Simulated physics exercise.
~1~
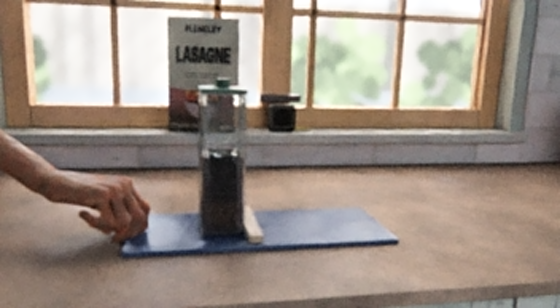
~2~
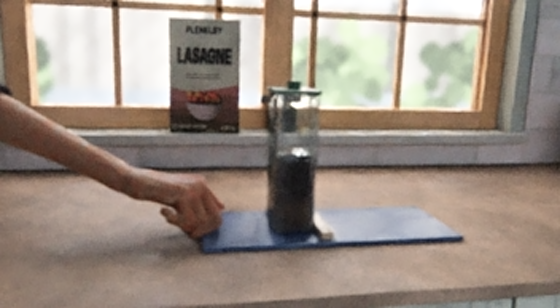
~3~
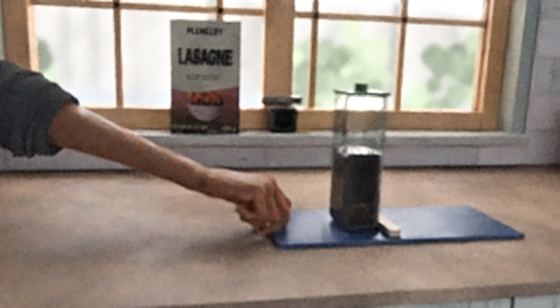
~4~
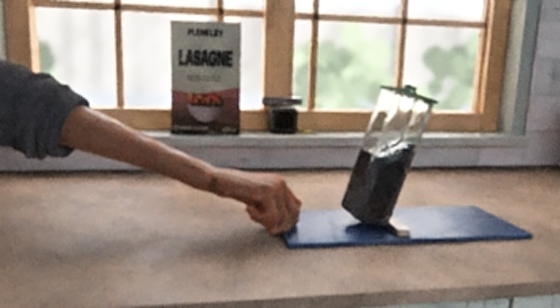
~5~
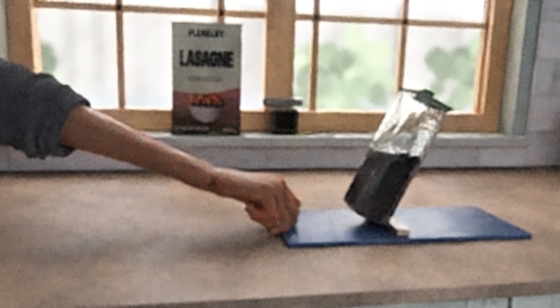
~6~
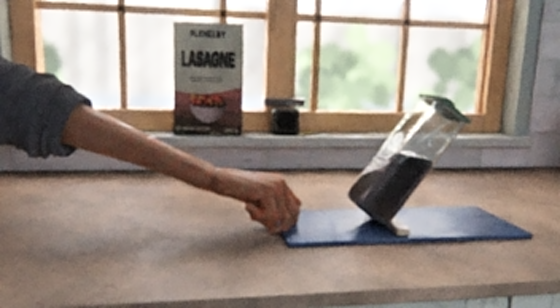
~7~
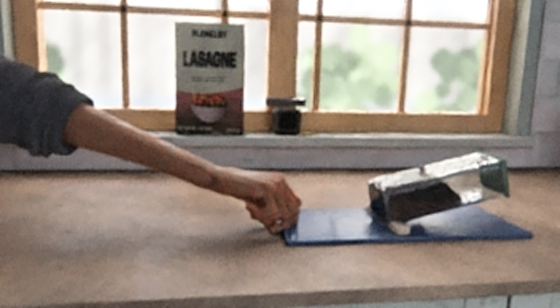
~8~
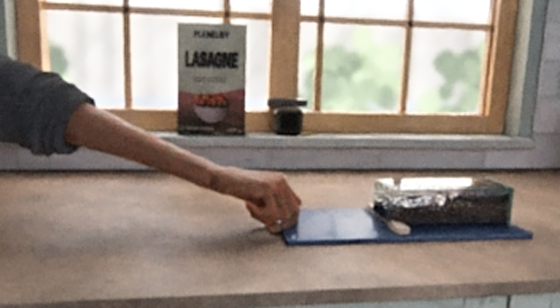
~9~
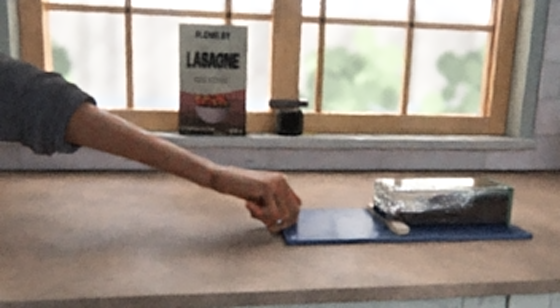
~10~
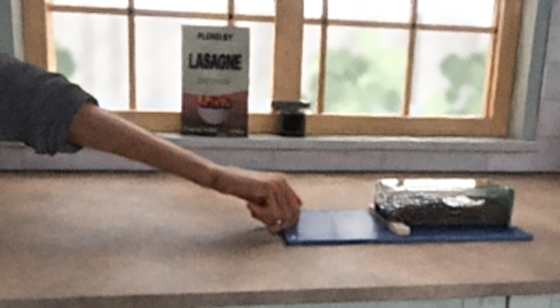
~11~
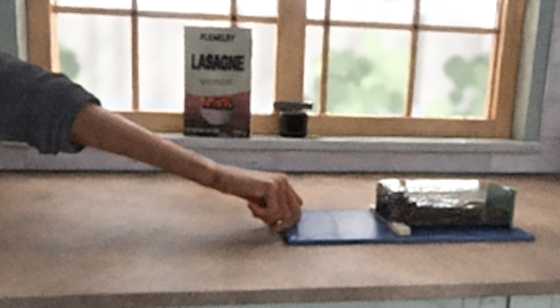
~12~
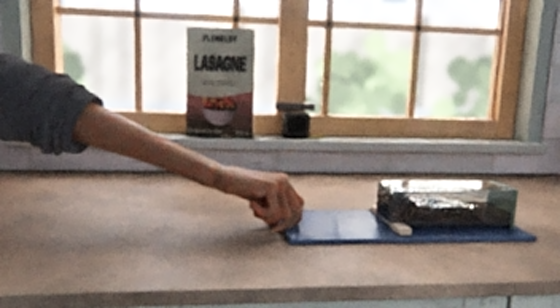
A square bottle on a blue board glides right, tips over and lies on its side.
